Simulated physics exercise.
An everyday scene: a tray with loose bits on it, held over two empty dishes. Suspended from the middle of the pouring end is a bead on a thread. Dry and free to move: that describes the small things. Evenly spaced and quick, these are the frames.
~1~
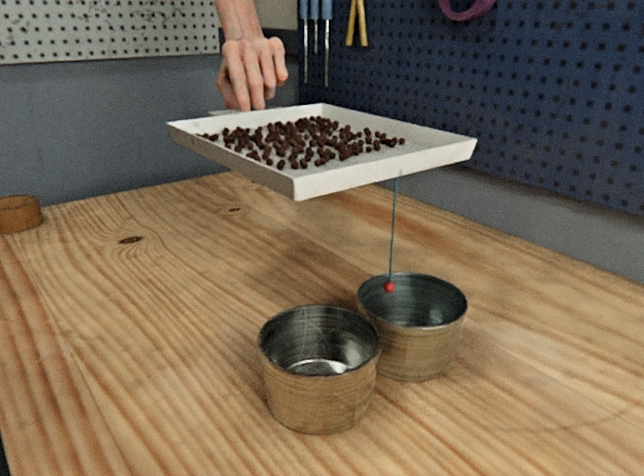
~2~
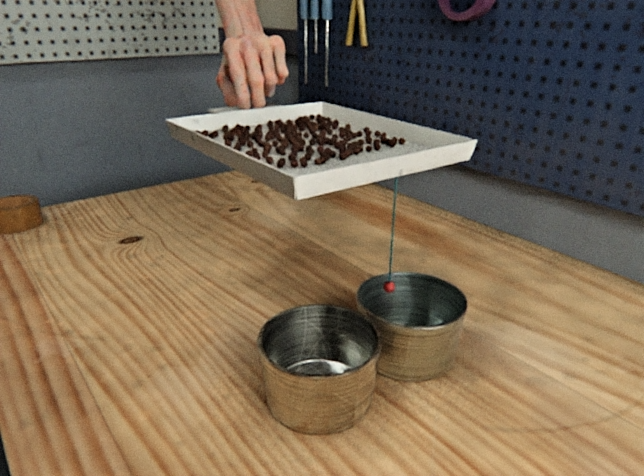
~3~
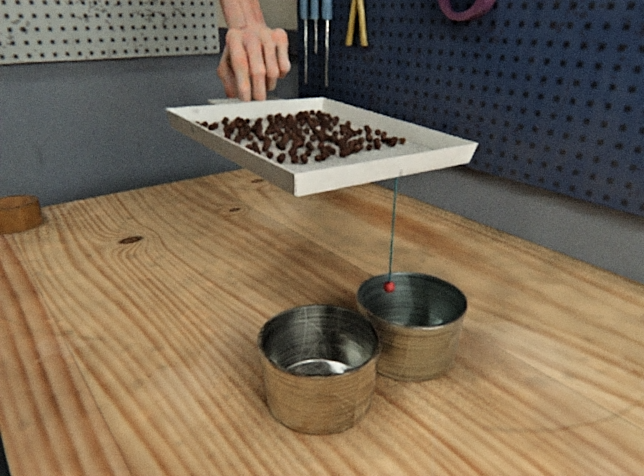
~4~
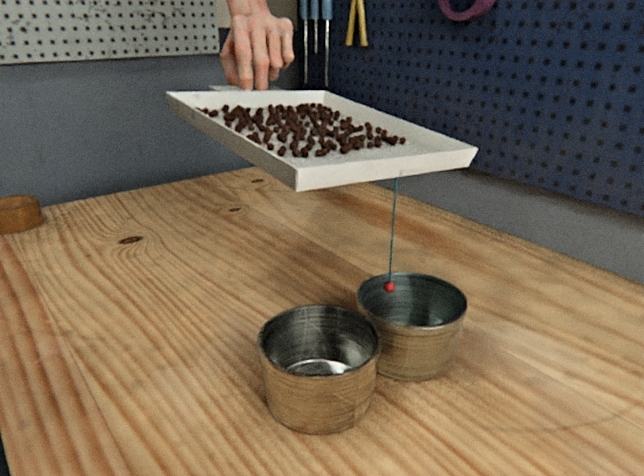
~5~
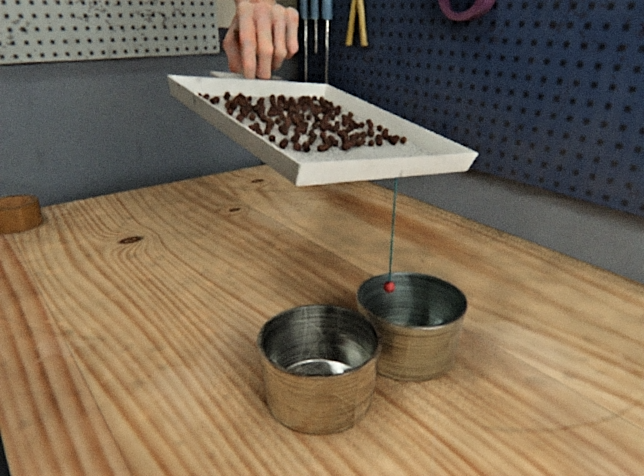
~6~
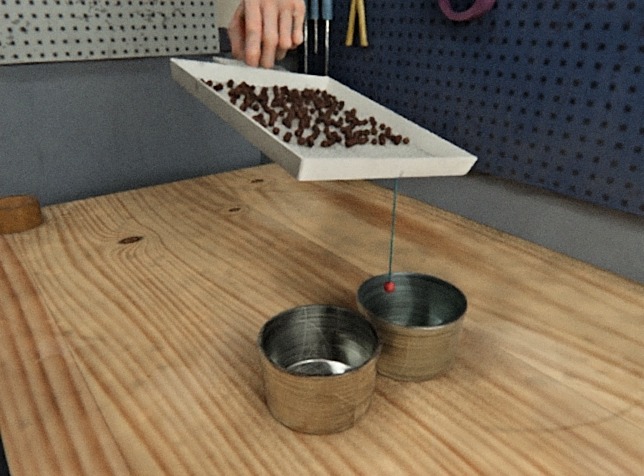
Above two empty dishes on a wooden table, a hand gradually tilts a tray of berries.
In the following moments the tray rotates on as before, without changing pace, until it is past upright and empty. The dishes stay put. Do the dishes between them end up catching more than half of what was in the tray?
The catch is going to fall below what is lost.
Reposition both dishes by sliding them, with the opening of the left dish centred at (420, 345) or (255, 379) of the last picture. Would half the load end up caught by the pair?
In turn: Not half; not half.
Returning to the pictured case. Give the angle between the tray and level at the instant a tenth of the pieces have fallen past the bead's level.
Close to 65° of tilt at that moment.
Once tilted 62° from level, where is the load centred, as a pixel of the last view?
Roughly (431, 173).
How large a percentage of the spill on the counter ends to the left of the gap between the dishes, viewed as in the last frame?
Estimate: About 0 in every hundred.
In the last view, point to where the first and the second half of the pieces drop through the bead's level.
First around (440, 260), afterwards around (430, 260).
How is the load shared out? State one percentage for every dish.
Split in per cent - left dish 0, right dish 20.
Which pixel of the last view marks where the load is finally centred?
Resting centre, last frame: Roughly (453, 322).
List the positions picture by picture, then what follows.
Corners of the pouring end at (296, 176) and (471, 139), level; middle of the load at (294, 139), allspice berries; left dish at (358, 393); right dish at (450, 344); bead on its thread at (389, 287), in the first picture.
Corners of the pouring end at (296, 175) and (471, 140), level; middle of the load at (294, 137), in the second picture.
Corners of the pouring end at (297, 172) and (472, 143), tipped barely, lowest at the right corner; middle of the load at (295, 132), in the third picture.
Corners of the pouring end at (299, 167) and (472, 147), tipped a little, lowest at the right corner; middle of the load at (295, 125), in the fourth picture.
Corners of the pouring end at (302, 161) and (472, 152), tipped a little, lowest at the right corner; middle of the load at (297, 118), in the fifth picture.
Corners of the pouring end at (304, 157) and (472, 156), tipped clearly, lowest at the right corner; middle of the load at (301, 111); left dish at (358, 393); right dish at (450, 344), in the sixth picture.
Soon after the last picture, tray tipped steeply; most on the tray; a small part outside both; a stray few in the air.
A little later, tray tipped past a quarter turn; a small part on the tray; a small part in the right dish; about two thirds outside both; about a quarter in the air.
Later still, tray tipped past a quarter turn; a small part in the right dish; most outside both.
At rest, tray tipped past a quarter turn; none in the left dish; a small part in the right dish; most outside both.
